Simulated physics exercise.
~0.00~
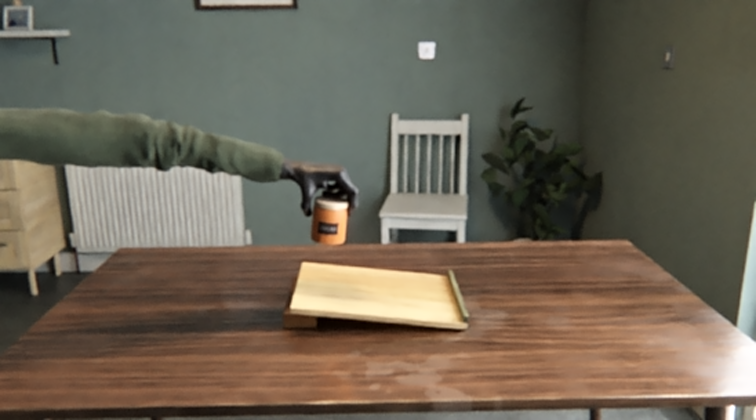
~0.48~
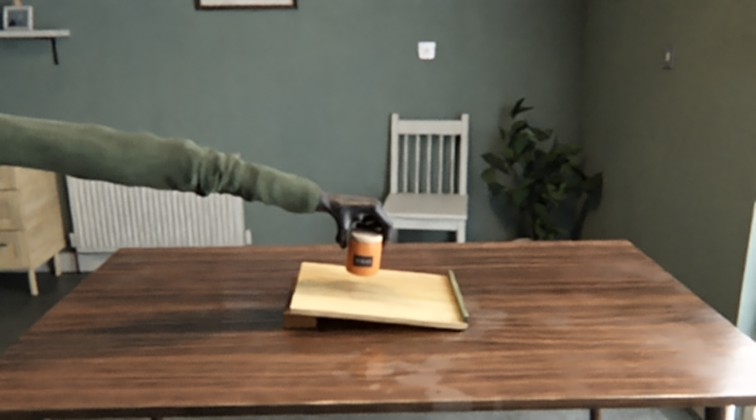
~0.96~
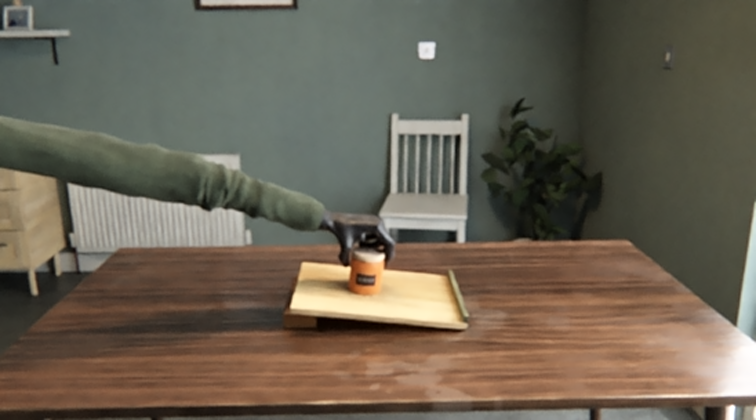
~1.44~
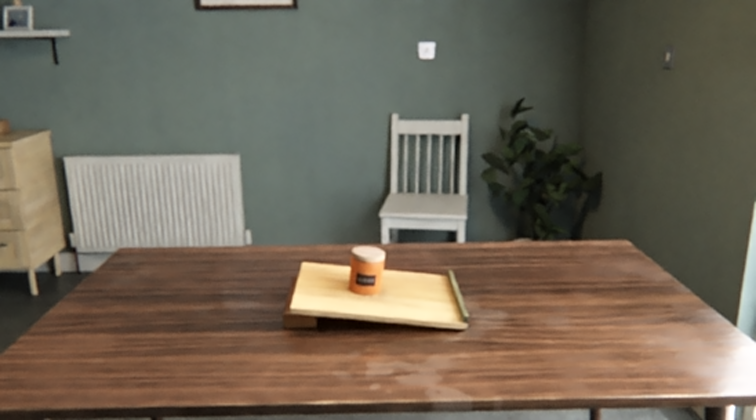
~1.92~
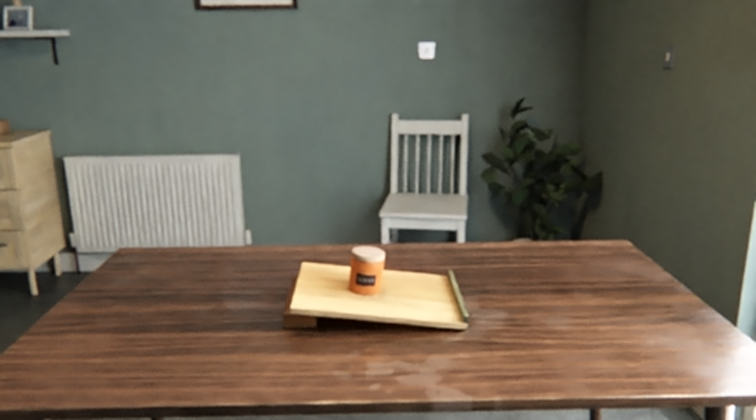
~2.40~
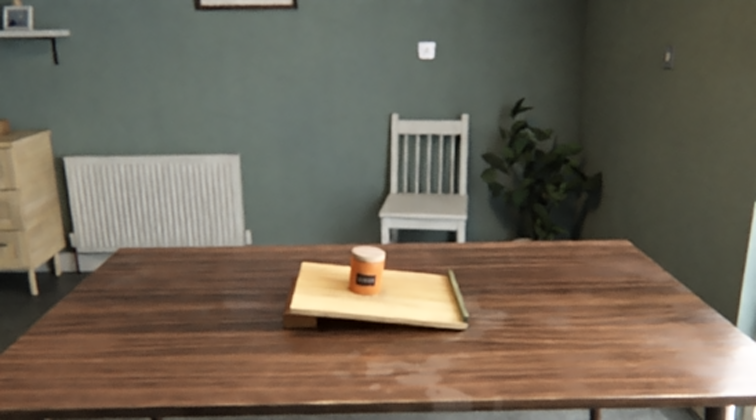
On a dark wooden table in a green-walled room, a black-gloved hand lowered an orange jar onto a slightly tilted wooden board propped on a block, then let go and withdrew to the left, and the jar stayed upright where it was placed.
